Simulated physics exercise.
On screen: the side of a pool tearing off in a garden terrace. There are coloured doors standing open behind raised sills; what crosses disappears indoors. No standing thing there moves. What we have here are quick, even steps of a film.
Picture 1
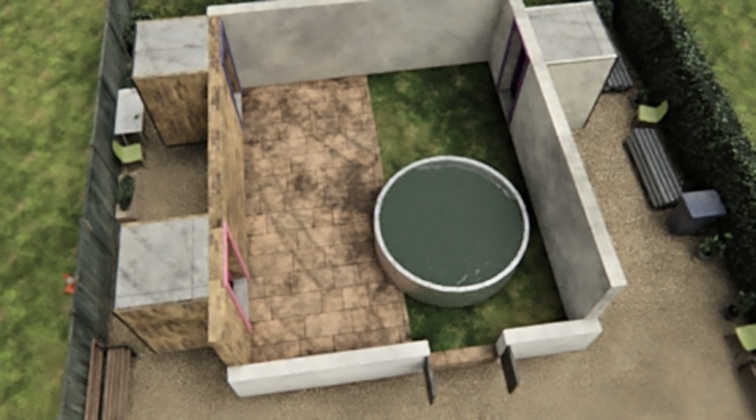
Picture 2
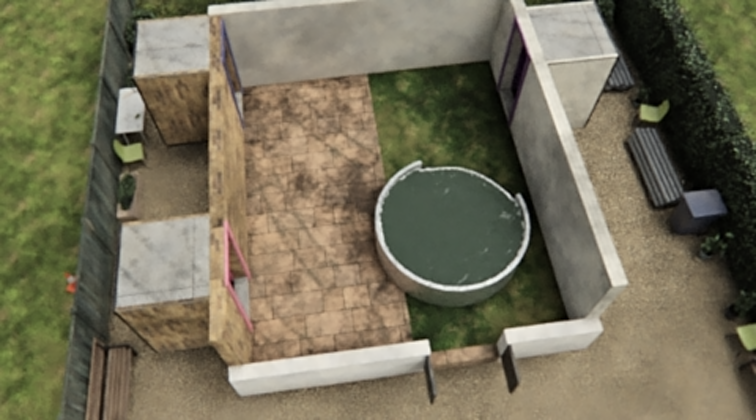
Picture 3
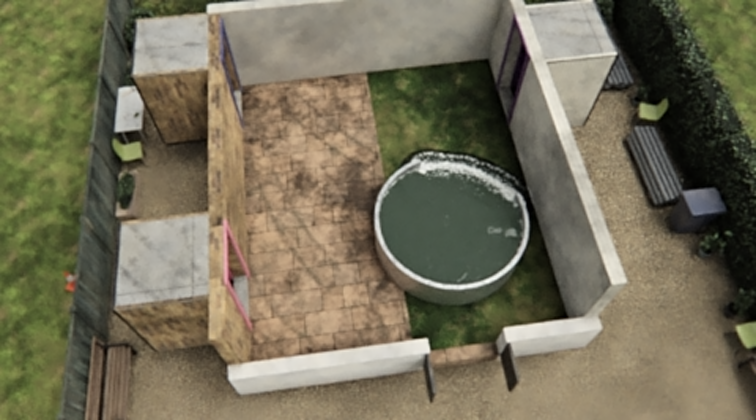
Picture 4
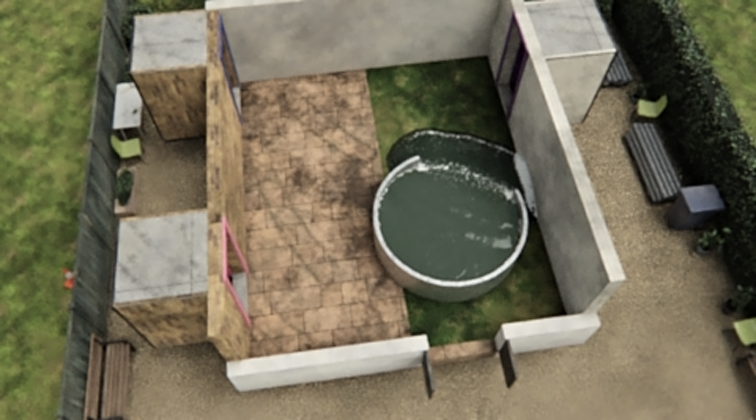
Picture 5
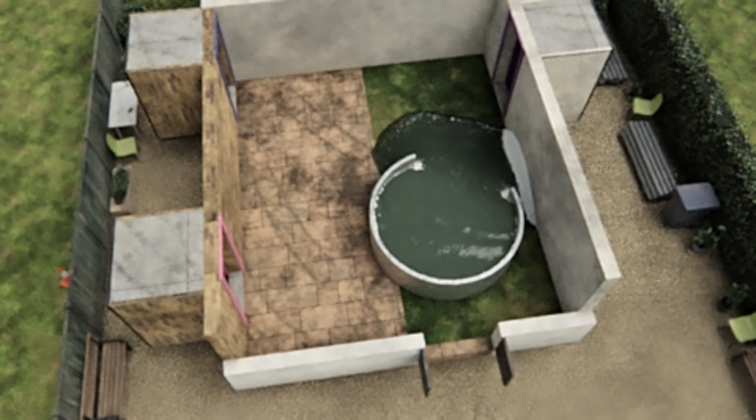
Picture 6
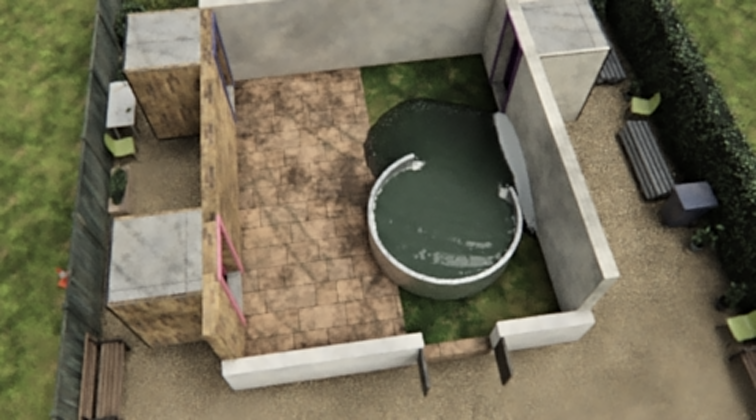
In a walled garden terrace seen from above, a round tank of still green water splits open along its far side, and dark water pours through the widening gap, spreading over the grass toward the walls and paving.
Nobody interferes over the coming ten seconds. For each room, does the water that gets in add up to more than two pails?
The blue door exceeds two buckets; the pink door never exceeds two buckets; the purple door exceeds two buckets.
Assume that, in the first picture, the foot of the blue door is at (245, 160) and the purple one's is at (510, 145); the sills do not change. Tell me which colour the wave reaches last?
It would be the pink-painted one.
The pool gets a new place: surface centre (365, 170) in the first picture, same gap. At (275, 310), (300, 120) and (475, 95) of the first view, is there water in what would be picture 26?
I'd say still dry for the first, swamped for the second and swamped for the third.
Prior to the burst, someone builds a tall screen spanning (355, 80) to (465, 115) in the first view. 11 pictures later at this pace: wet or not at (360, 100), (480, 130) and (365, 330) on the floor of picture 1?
Listed order: Swamped, swamped, spared.
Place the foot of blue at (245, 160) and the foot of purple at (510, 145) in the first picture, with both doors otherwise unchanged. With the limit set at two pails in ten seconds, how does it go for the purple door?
The purple door goes above.
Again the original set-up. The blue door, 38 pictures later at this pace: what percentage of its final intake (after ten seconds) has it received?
Near 70 in a hundred.
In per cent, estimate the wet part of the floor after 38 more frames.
Around 90 percent.
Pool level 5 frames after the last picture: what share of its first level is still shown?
Estimate: Close to 64 %.
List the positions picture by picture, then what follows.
In the first picture, still water in the round tank at (451, 222).
In the second picture, water pours out on the round tank's far side and has run to a hidden place.
In the third picture, water pours out on the round tank's far side and has run to (404, 168).
In the fourth picture, the front is at (396, 146), out from the gap on the round tank's far side.
In the fifth picture, the front is at (383, 136), out from the gap on the round tank's far side.
In the sixth picture, water pours out on the round tank's far side and has run to (398, 107).
A moment on, water covers 30 % of the floor; the blue door not reached, the pink door not reached, the purple door wet at the sill, nothing in.
Next, water covers 40 % of the floor; the blue door not reached, the pink door not reached, the purple door over two buckets in.
Then, water covers 50 % of the floor; the blue door wet at the sill, nothing in, the pink door not reached, the purple door over two buckets in.
Later, water covers 90 % of the floor; the blue door far over two buckets in, the pink door wet at the sill, nothing in, the purple door far over two buckets in.
In the end, water covers 100 % of the floor; the blue door far over two buckets in, the pink door wet at the sill, nothing in, the purple door far over two buckets in.
